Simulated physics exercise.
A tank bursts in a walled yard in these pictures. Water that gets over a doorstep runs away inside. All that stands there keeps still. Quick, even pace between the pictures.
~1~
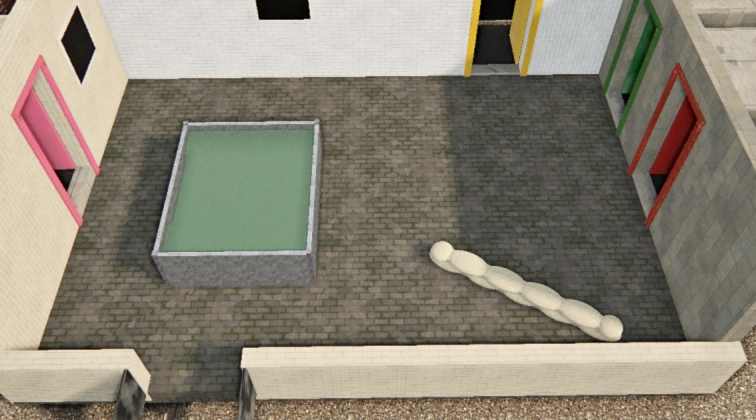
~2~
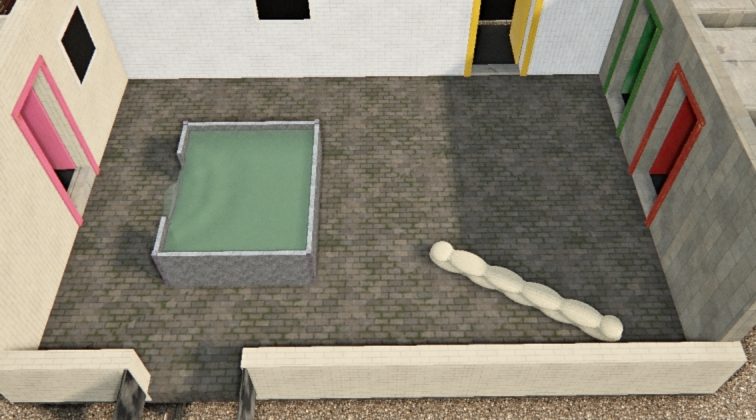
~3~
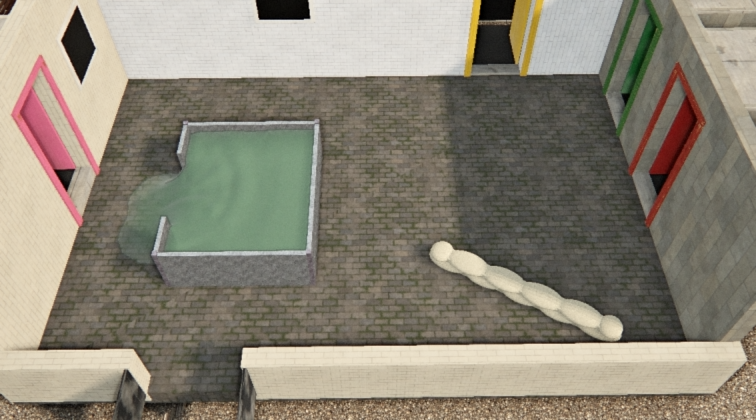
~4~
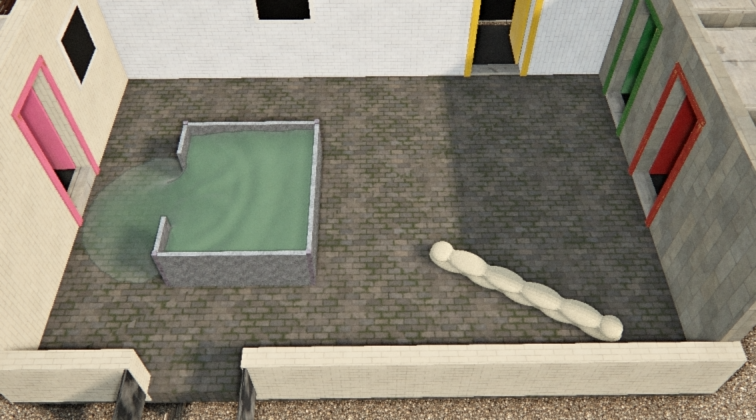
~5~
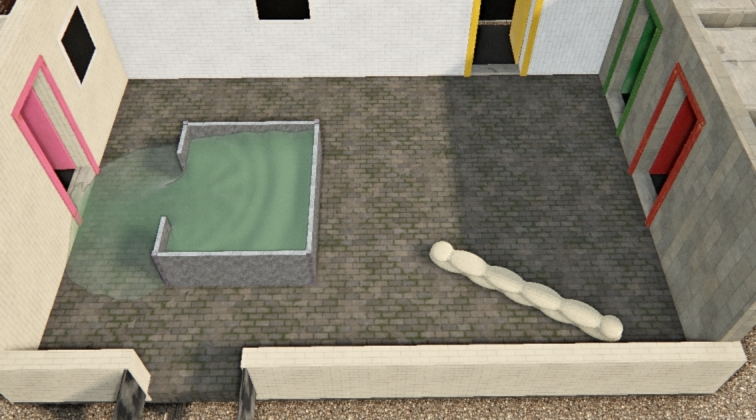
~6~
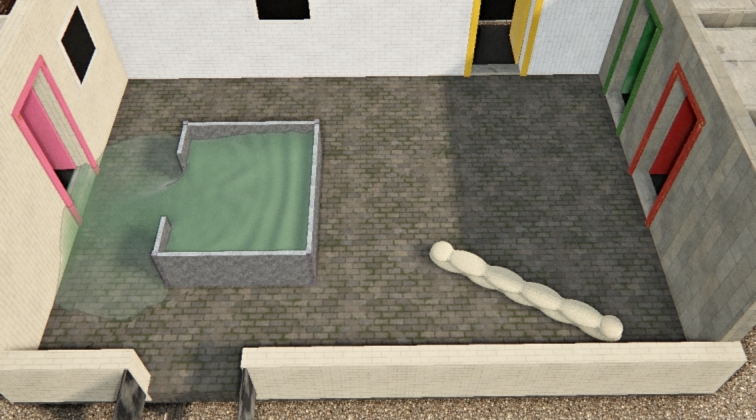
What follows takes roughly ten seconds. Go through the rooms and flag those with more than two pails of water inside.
Red door - not flagged, yellow door - not flagged, pink door - flagged, green door - not flagged.
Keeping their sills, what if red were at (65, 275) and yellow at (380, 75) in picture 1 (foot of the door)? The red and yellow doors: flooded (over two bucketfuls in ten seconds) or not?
Looking at it, red door tops the limit, and yellow door fails to reach the limit.
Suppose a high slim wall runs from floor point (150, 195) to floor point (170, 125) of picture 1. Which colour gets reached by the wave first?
The one you want is the pink one.
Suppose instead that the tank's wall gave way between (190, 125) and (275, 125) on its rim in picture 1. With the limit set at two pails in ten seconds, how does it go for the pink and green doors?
Result - pink: Below the limit; green: Above the limit.
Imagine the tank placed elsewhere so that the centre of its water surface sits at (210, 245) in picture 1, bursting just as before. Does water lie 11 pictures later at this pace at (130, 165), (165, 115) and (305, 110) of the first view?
In that order: Reached by the flood, reached by the flood, not reached.
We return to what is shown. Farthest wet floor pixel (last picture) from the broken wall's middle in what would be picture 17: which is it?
My best guess is about (128, 83).
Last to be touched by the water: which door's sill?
It's the door marked red.
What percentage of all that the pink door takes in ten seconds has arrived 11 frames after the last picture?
Roughly 70 per cent.
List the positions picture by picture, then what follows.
The first frame shows still water in the tank at (243, 187).
In the second frame, the front is at a hidden place, out from the gap at (182, 205).
In the third frame, the front is at (143, 187), out from the gap at (183, 208).
In the fourth frame, the front is at (91, 218), out from the gap at (183, 208).
In the fifth frame, the front is at (98, 173), out from the gap at (183, 207).
In the sixth frame, the front is at (106, 149), out from the gap at (183, 207).
A moment on, water covers 15 % of the floor; the red door not reached, the yellow door not reached, the pink door far over two buckets in, the green door not reached.
Next, water covers 20 % of the floor; the red door not reached, the yellow door not reached, the pink door far over two buckets in, the green door not reached.
Then, water covers 40 % of the floor; the red door not reached, the yellow door not reached, the pink door far over two buckets in, the green door not reached.
Later, water covers 75 % of the floor; the red door not reached, the yellow door wet at the sill, nothing in, the pink door far over two buckets in, the green door not reached.
In the end, water covers 95 % of the floor; the red door under two buckets in, the yellow door wet at the sill, nothing in, the pink door far over two buckets in, the green door wet at the sill, nothing in.
